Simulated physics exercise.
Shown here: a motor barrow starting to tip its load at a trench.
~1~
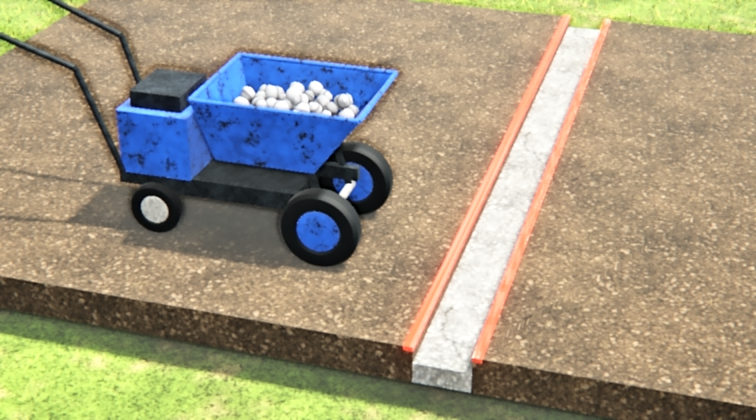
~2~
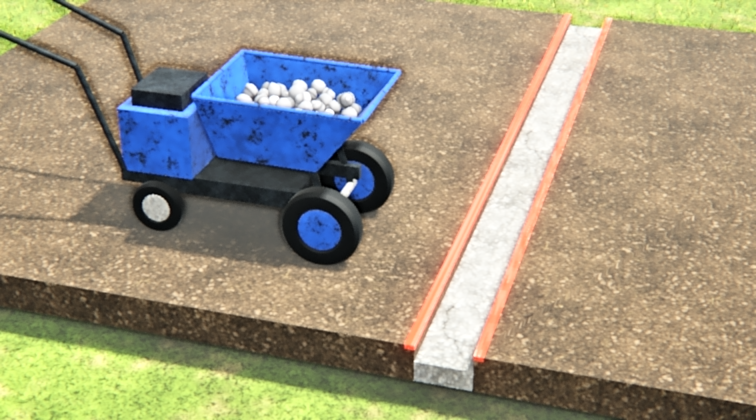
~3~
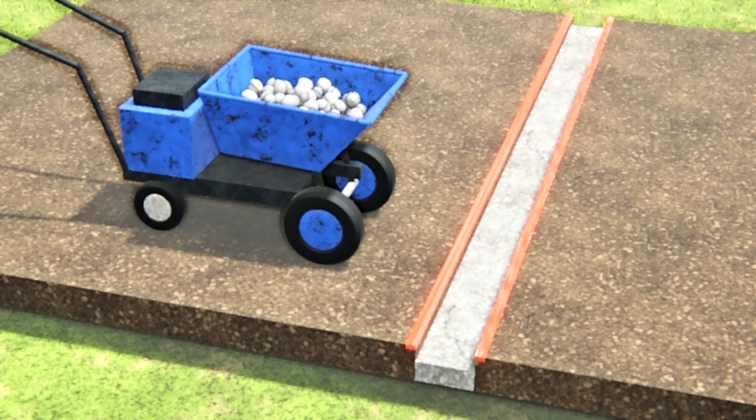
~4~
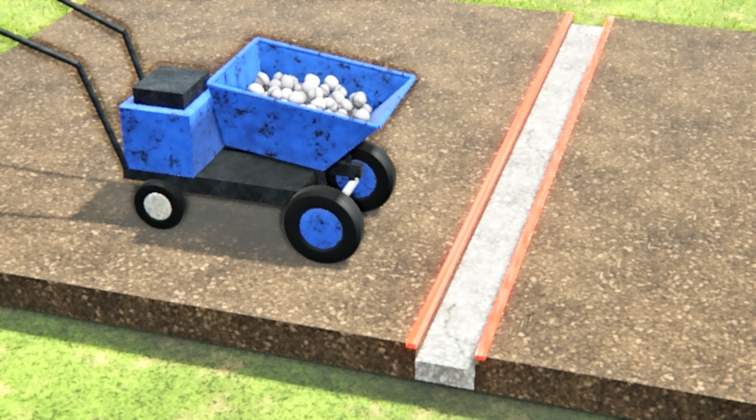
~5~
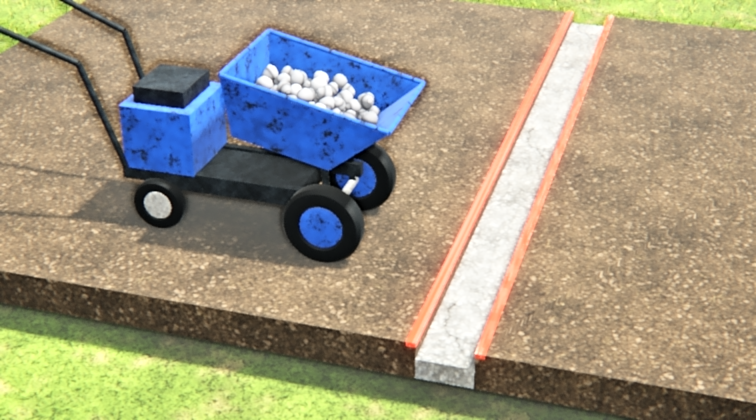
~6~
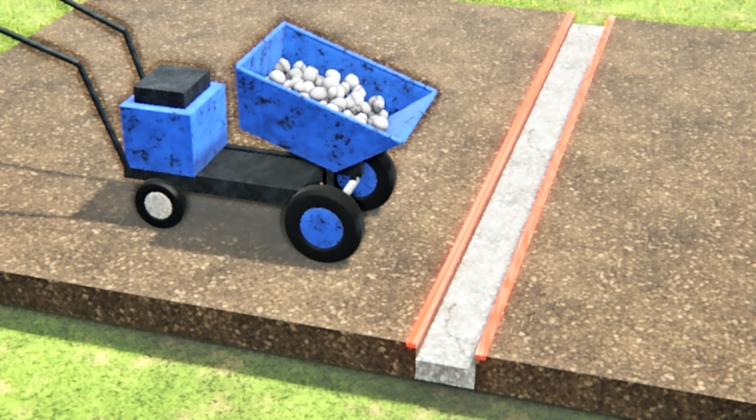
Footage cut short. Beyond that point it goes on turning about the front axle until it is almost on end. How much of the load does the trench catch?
Over half.
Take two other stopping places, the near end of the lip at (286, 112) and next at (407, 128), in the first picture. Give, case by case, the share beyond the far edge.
Near 0 and 80 percent respectively.
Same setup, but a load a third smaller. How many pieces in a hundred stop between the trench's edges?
I'd say close to 70 per cent of it.
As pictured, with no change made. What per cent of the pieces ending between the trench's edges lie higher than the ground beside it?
I'd put it near 45 in a hundred.
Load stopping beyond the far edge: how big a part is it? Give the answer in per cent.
Near 25 %.
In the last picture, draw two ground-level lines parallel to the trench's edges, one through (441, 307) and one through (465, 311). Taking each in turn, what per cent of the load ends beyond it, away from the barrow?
Near 90 % and near 50 %, in that order.
Soon, skip tipped steeply; all in the skip.
A while on, skip tipped right over; most in the skip; a small part in or heaped over the trench; a stray few falling.
Towards the end, skip tipped right over; about a quarter in the skip; about half in or heaped over the trench; about a quarter beyond it.
Finally, skip tipped right over; a small part in the skip; about two thirds in or heaped over the trench; about a quarter beyond it.
